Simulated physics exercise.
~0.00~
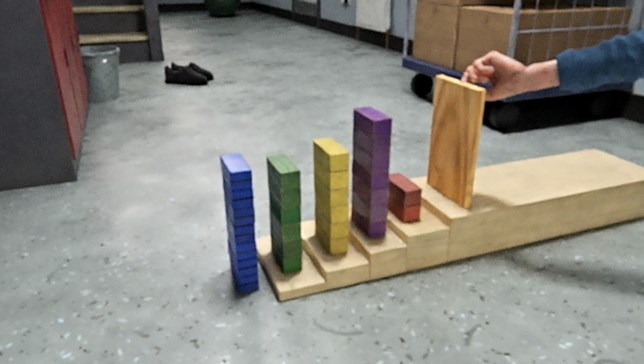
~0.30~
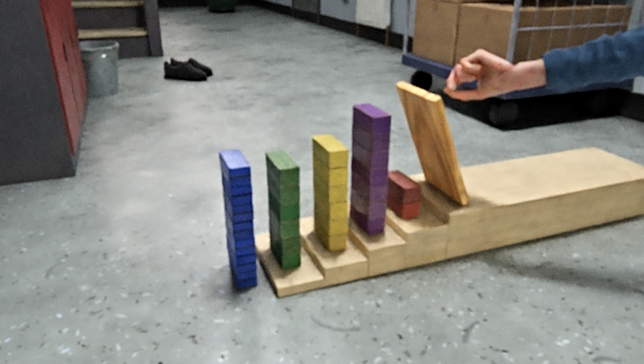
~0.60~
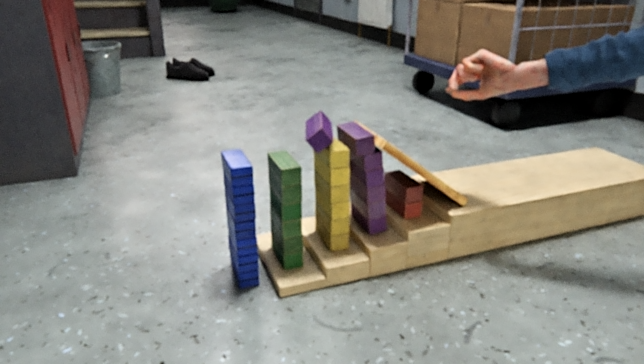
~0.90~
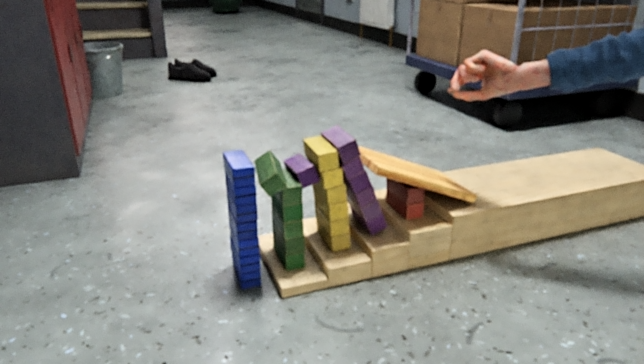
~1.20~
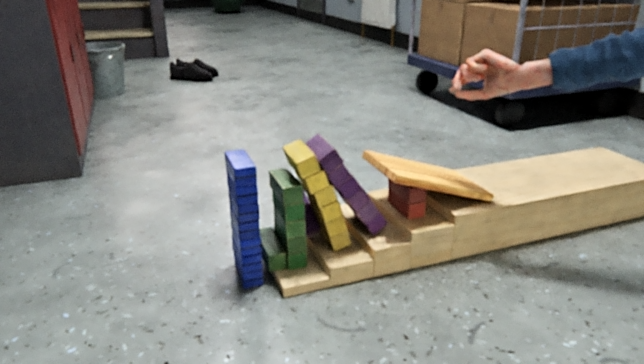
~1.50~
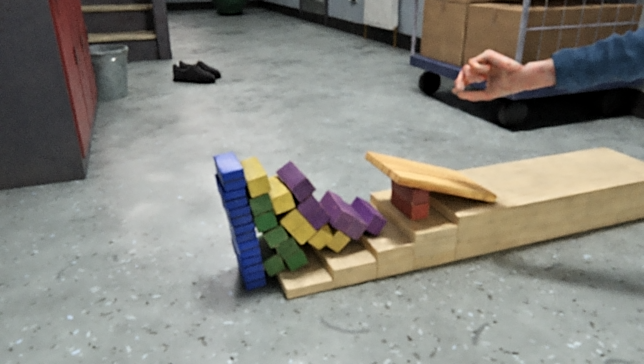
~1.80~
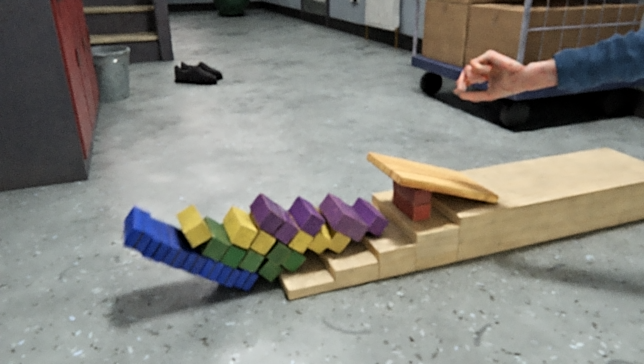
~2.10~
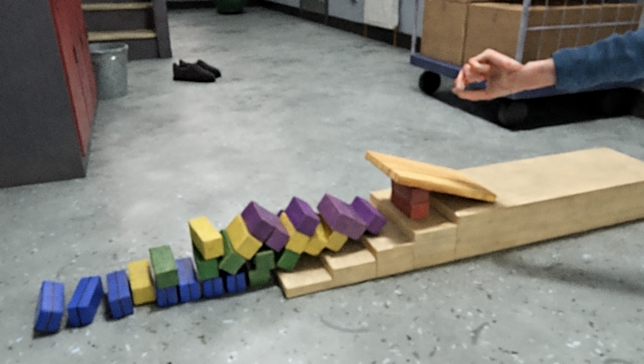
To begin with, a hand steadies an upright wooden board on a stepped wooden base, behind columns of red, purple, yellow, green and blue blocks. The board tips left, away from the hand, and strikes the tall purple column, knocking its top block toward the yellow one. It settles slanted across the short red pile while the purple, yellow and green columns lean and crumple leftward into one another. Their tumbling blocks push the blue column over to the left. Finally, mixed blocks lie strewn along the steps and floor, with only the red pile standing beneath the board.
